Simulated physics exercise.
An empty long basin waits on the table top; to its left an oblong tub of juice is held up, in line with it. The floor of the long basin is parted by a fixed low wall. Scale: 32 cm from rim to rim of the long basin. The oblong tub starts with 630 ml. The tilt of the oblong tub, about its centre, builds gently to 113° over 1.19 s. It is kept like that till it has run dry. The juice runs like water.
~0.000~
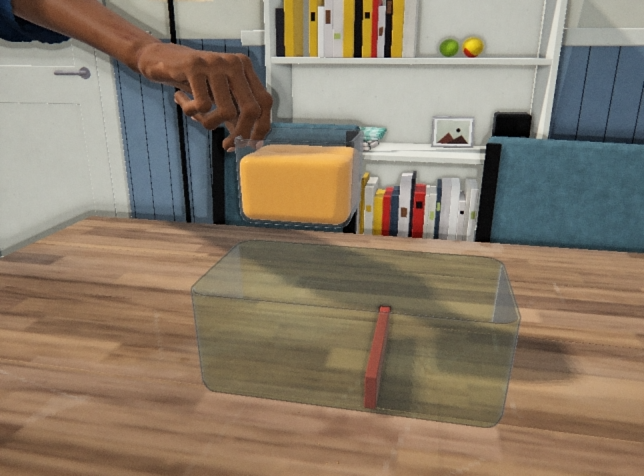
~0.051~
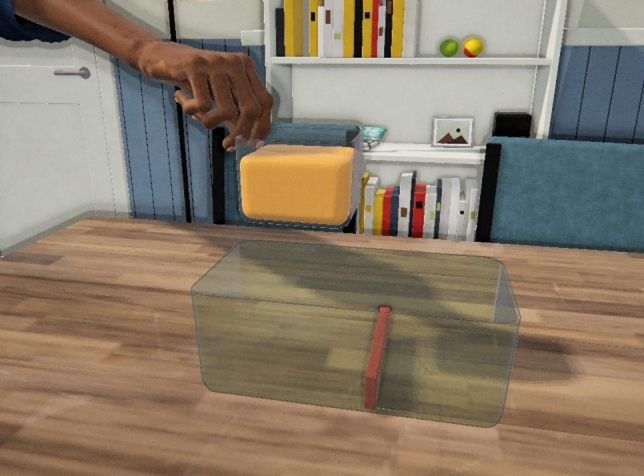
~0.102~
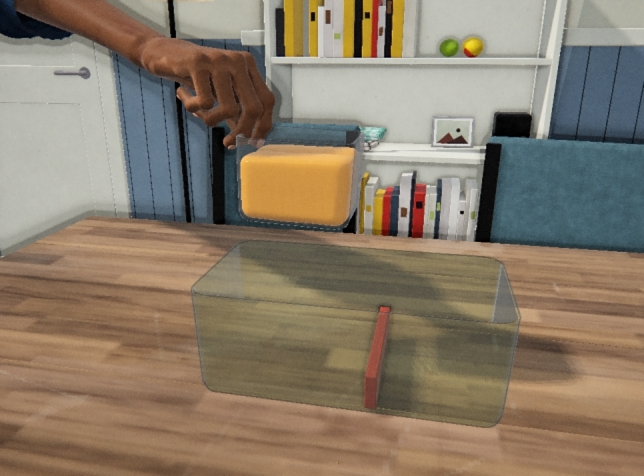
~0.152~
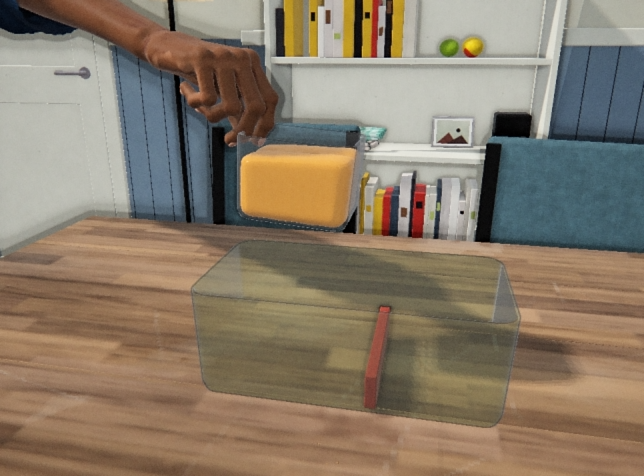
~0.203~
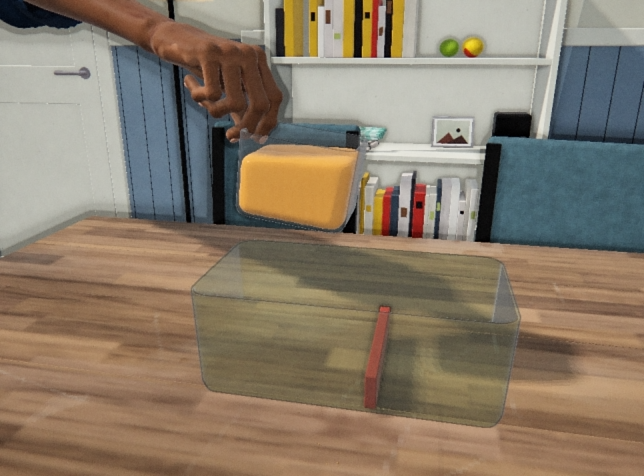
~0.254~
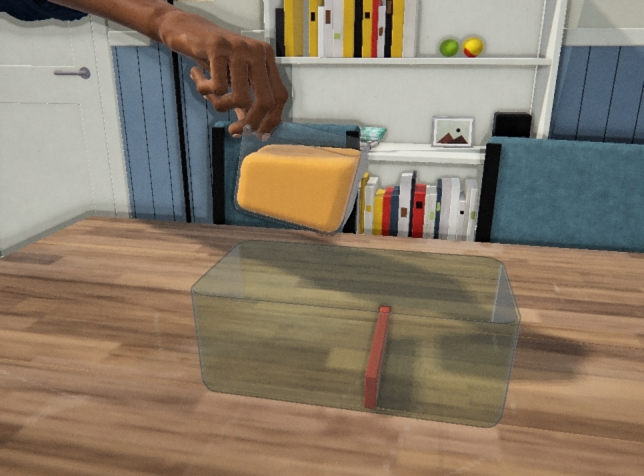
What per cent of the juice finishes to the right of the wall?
The far part has some 79 per cent.
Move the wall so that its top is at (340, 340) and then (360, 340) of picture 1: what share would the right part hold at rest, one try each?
First 95, then 95 per cent.
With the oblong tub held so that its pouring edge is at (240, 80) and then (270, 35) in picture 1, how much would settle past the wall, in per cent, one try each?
First 10, then 15 per cent.
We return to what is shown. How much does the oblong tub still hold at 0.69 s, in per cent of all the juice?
Some 64 per cent.
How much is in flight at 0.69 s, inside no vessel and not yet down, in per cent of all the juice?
Near 26 in a hundred.
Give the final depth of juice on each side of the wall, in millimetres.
Some 4 mm on the left and 26 mm on the right.
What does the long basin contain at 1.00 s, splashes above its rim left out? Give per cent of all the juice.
Near 82 in a hundred.
After 0.69 s the tilt is 70° and 63 per cent is still to pour, 0 is left of the wall and 11 right of it.
After 1.00 s the tilt is 106° and 11 per cent is still to pour, 8 is left of the wall and 74 right of it.
After 1.33 s the tilt is 113° and 0 per cent is still to pour, 20 is left of the wall and 79 right of it.
After 1.69 s the tilt is 113° and 0 per cent is still to pour, 20 is left of the wall and 79 right of it.
In the end 20 per cent lies left of the wall, 79 right of it and 1 outside.
